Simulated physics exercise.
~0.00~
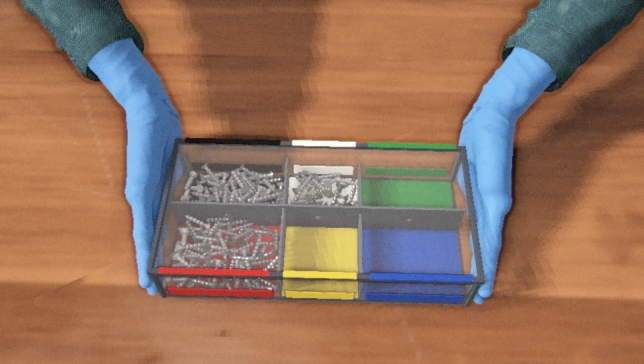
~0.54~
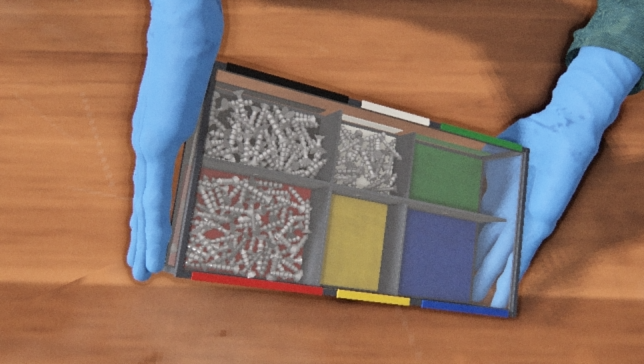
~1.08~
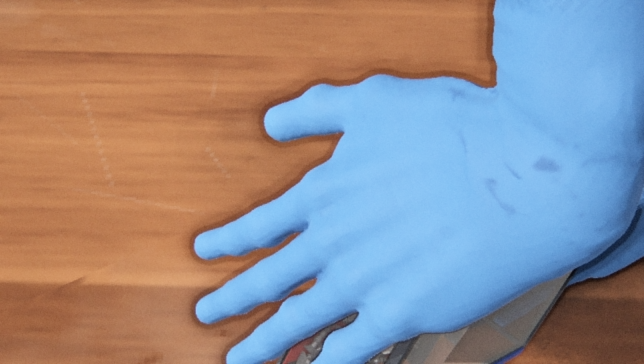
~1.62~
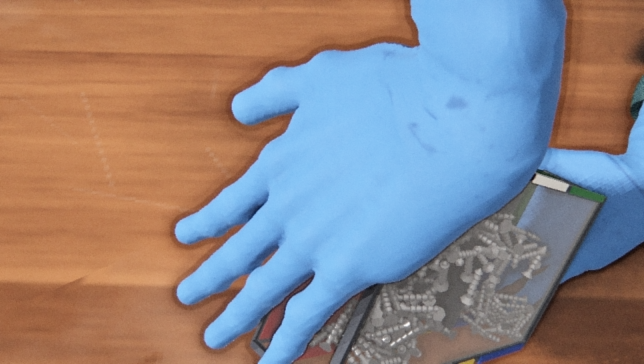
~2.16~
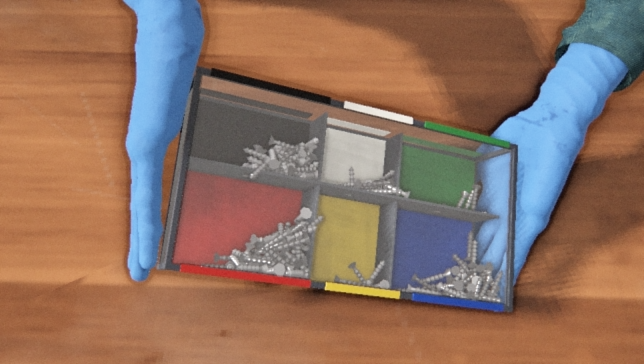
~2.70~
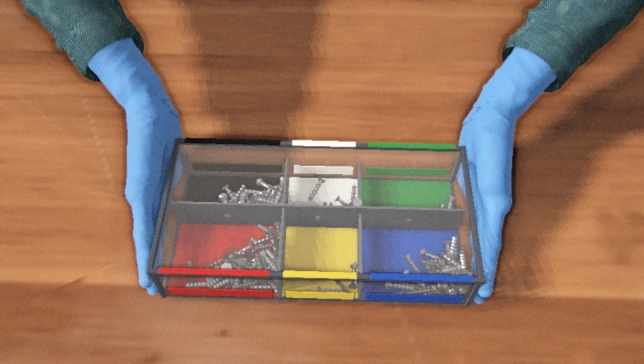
On a wooden tabletop, two blue-gloved hands hold a clear-lidded box divided into six coloured compartments, with steel screws heaped in the black, white and red ones while green, yellow and blue sit empty. The hands tilt the box, and the screws stay mostly in the compartments on the left. As it tips steeply, one glove looms large and hides most of the box, with screws showing beneath the lid. The box is then lowered back, its screws now gathered toward the right sides of the compartments. It ends flat again, with most screws in red, black and blue and a few in the others.
